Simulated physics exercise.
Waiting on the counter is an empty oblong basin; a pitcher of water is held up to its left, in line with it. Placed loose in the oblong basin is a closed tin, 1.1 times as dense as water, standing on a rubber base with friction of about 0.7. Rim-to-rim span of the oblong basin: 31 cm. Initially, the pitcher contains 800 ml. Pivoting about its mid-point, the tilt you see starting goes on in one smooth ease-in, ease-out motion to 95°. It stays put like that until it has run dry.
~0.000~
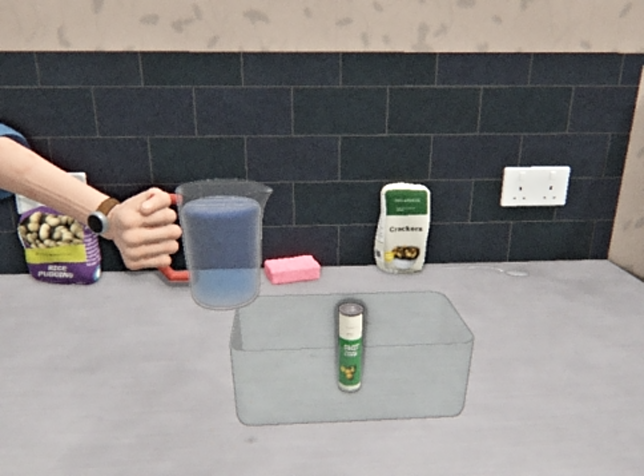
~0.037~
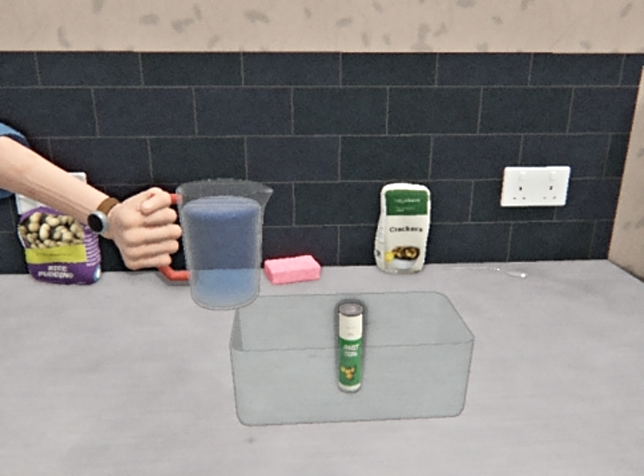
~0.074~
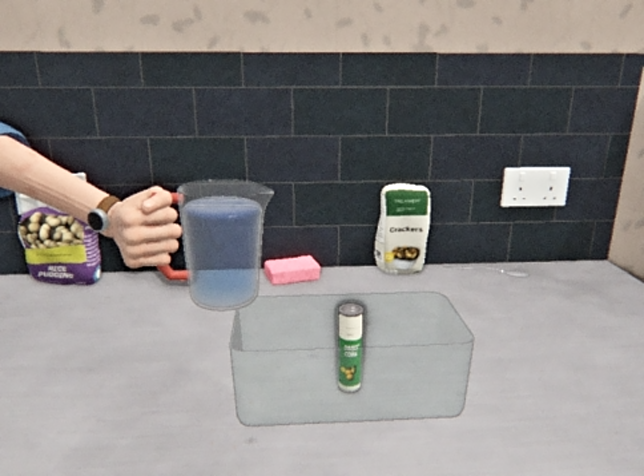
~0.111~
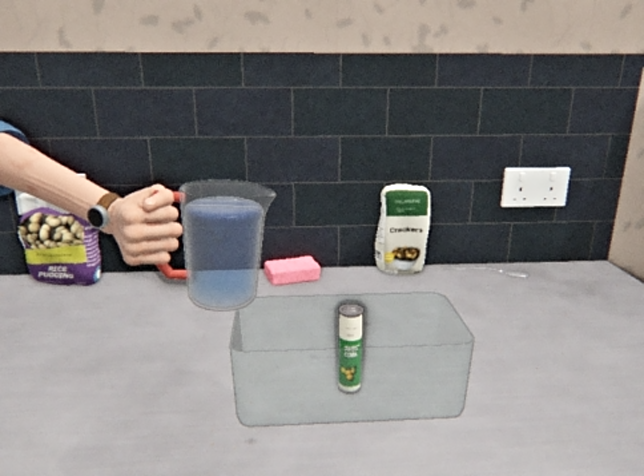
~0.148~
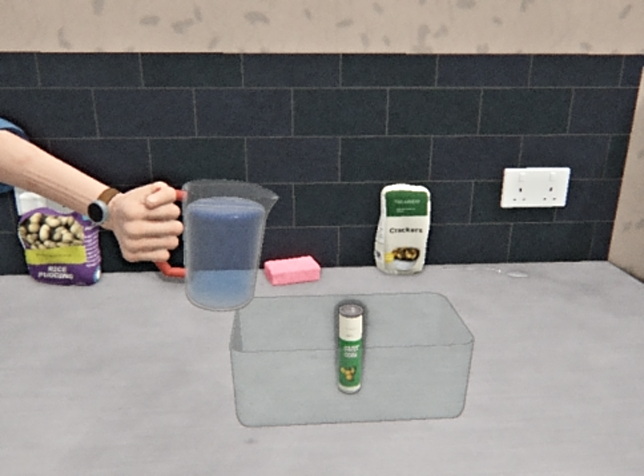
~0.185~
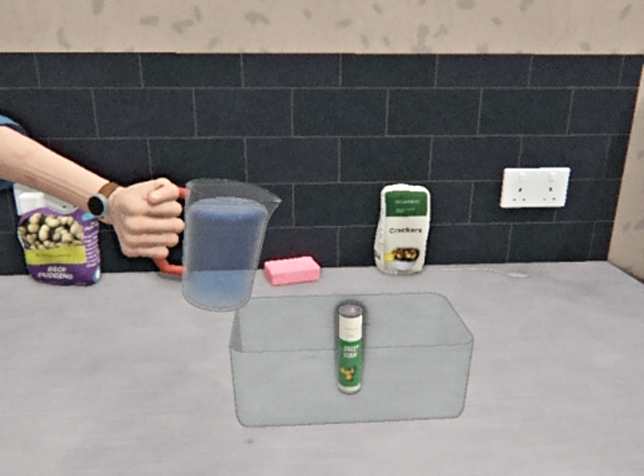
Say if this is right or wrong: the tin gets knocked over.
Right, it gets knocked over.
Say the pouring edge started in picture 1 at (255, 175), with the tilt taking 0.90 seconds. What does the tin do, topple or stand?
Result: Tin tipped over.
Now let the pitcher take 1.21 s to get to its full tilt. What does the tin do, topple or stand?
After the tilt, the tin has tipped over.
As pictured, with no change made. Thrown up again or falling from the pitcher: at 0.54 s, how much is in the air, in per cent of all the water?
Near 12 per cent of it all.
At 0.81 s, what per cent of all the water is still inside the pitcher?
About 48 percent.
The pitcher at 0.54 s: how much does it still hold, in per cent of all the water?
Remaining: Near 88 % of the total.
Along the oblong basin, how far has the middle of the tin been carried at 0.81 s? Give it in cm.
About 1 cm.
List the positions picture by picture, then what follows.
In the first frame, tilt 0°; pouring edge (272, 189); surface from (182, 205) to (261, 204); the oblong basin's rim runs from (234, 323) to (458, 316); the tin's top is at (351, 313).
In the second frame, tilt 0°; pouring edge (272, 190); surface from (183, 205) to (262, 205).
In the third frame, tilt 2°; pouring edge (274, 191); surface from (184, 205) to (262, 205).
In the fourth frame, tilt 4°; pouring edge (276, 193); surface from (185, 205) to (263, 206).
In the fifth frame, tilt 6°; pouring edge (278, 196); surface from (187, 205) to (266, 207).
In the sixth frame, tilt 10°; pouring edge (281, 200); surface from (189, 207) to (269, 208).
Then, 0.54 s in, the tilt is 65° and 87 per cent is still to pour; the tin stands where it began.
Then, 0.81 s in, the tilt is 93° and 48 per cent is still to pour; the tin leans 8°.
Then, 1.08 s in, the tilt is 95° and 13 per cent is still to pour; the tin lies on its side.
Then, 1.38 s in, the tilt is 95° and 3 per cent is still to pour; the tin lies on its side.
Finally, the tin lies on its side.
